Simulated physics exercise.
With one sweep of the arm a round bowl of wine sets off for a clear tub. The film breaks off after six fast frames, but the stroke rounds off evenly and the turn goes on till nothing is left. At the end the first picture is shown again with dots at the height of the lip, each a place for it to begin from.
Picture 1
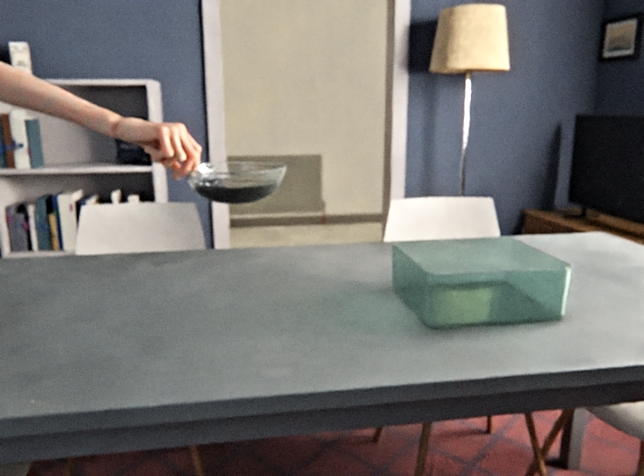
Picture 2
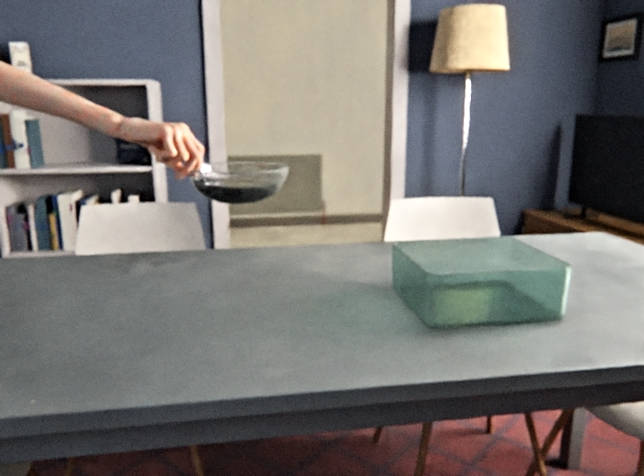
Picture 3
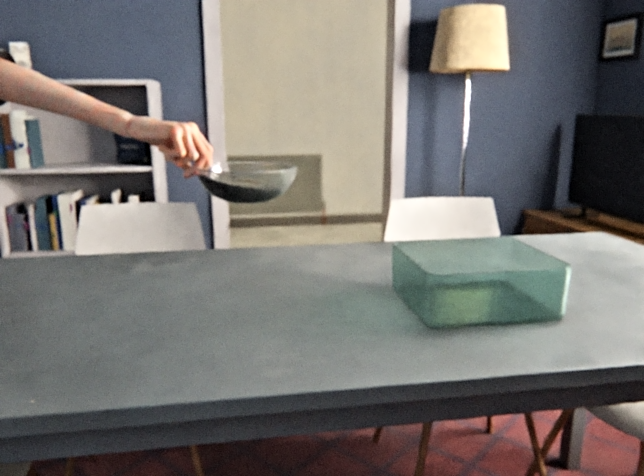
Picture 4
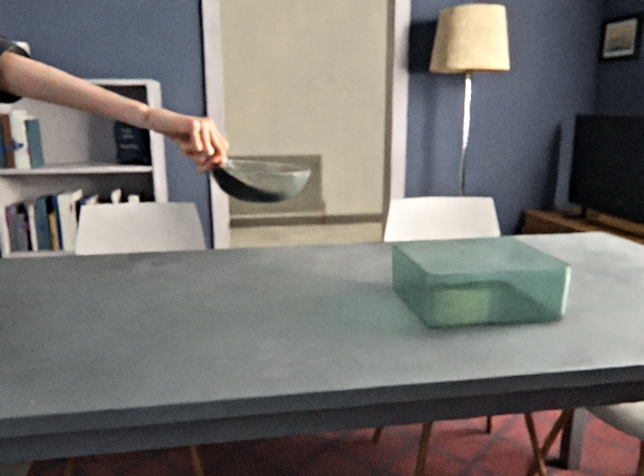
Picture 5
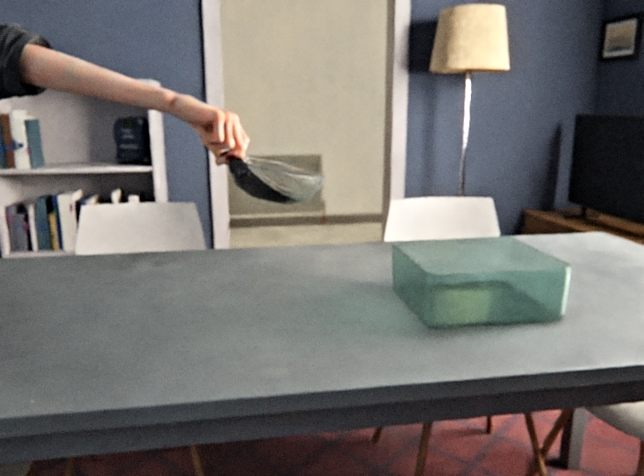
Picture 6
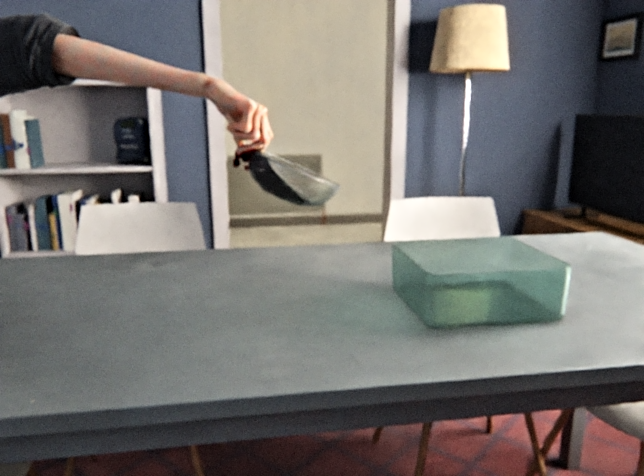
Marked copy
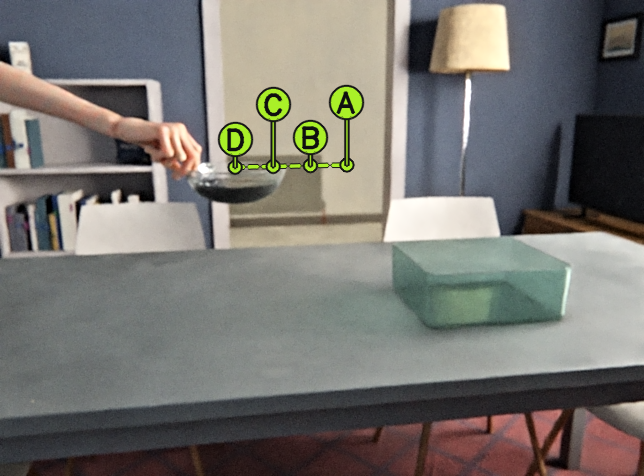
A glass bowl of dark wine, held by a hand reaching in from the left, drifted slowly right above a gray table with a clear greenish tub on it, then tilted steadily down toward the right.
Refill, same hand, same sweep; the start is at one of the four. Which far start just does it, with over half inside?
B is the one.
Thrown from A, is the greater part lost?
No, not at all.
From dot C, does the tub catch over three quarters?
No.
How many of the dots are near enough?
Two.
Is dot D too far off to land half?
Yes, that goes wrong.
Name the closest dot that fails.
C it is.
On the marked copy, A at (346, 164); B at (310, 165); C at (273, 166); D at (235, 167).
Choosing A, about 81 % lands in the tub, 13 % falls short and 5 % goes beside or beyond.
Choosing B, about 64 % lands in the tub, 25 % falls short and 11 % goes beside or beyond.
Choosing C, about 35 % lands in the tub, 58 % falls short and 7 % goes beside or beyond.
Choosing D, about 6 % lands in the tub, 91 % falls short.
